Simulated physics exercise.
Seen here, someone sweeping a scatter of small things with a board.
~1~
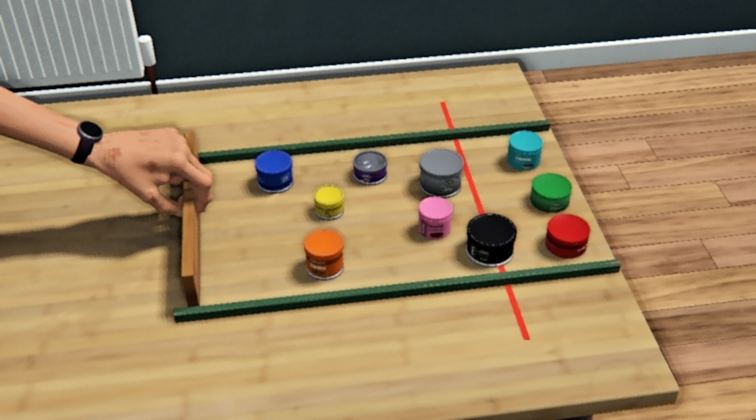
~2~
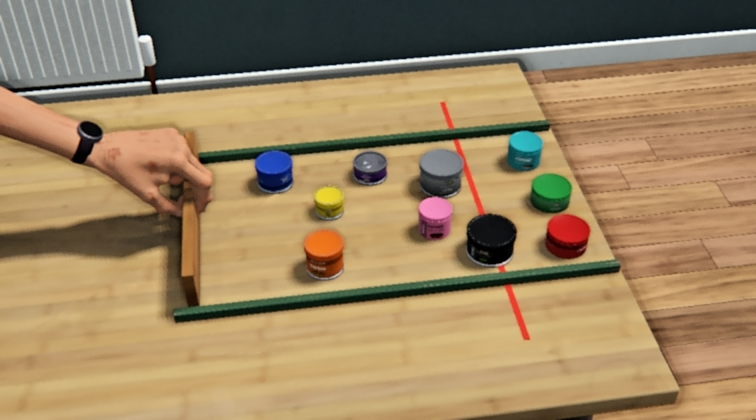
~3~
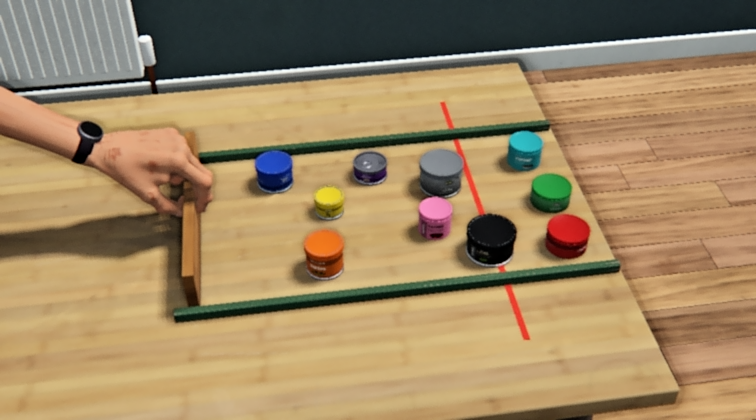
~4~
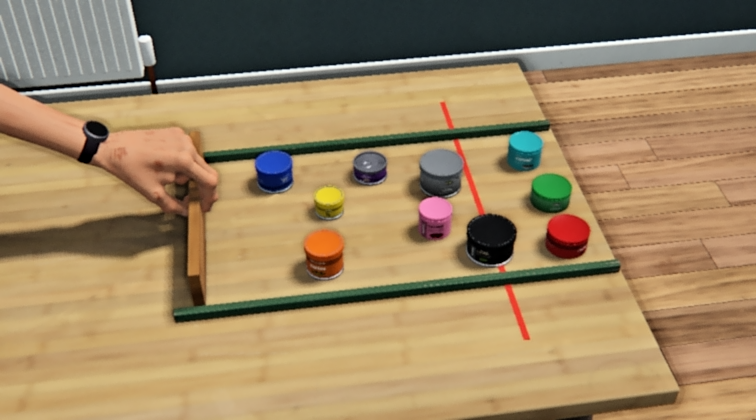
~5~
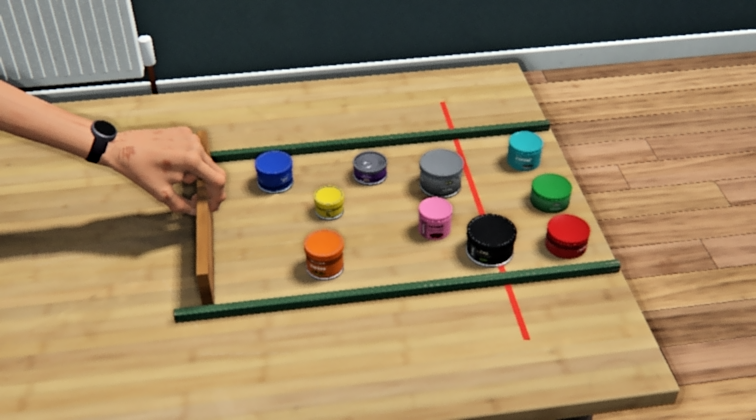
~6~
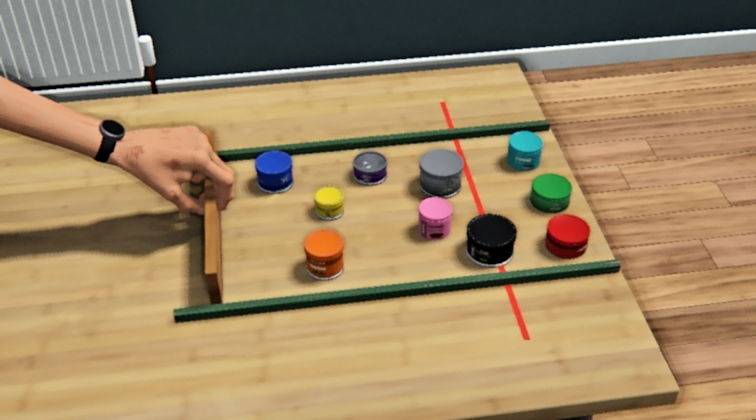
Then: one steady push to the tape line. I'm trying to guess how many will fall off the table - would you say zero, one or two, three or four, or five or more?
I predict the table will hold on to all the pieces.
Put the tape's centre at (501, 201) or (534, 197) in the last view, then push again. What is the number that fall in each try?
First try 1, second try 4.
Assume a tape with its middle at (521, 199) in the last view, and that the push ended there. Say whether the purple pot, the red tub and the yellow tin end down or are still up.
The purple pot is still there; as for the red tub, it is no longer there; and the yellow tin is still there.
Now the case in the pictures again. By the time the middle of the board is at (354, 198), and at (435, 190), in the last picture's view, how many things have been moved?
The number moved is 4 and then 7.
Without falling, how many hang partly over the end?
1 of them.
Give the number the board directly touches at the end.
In total, 4.
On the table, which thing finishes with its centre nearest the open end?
Ending up nearest is the red tub.
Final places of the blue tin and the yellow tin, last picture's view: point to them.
About (480, 147), and about (490, 187).
Soon after, none off yet; green tub at rest near (551, 193); red tub at rest near (567, 237); turquoise tub at rest near (525, 152).
In the end, the number that fall off is zero.
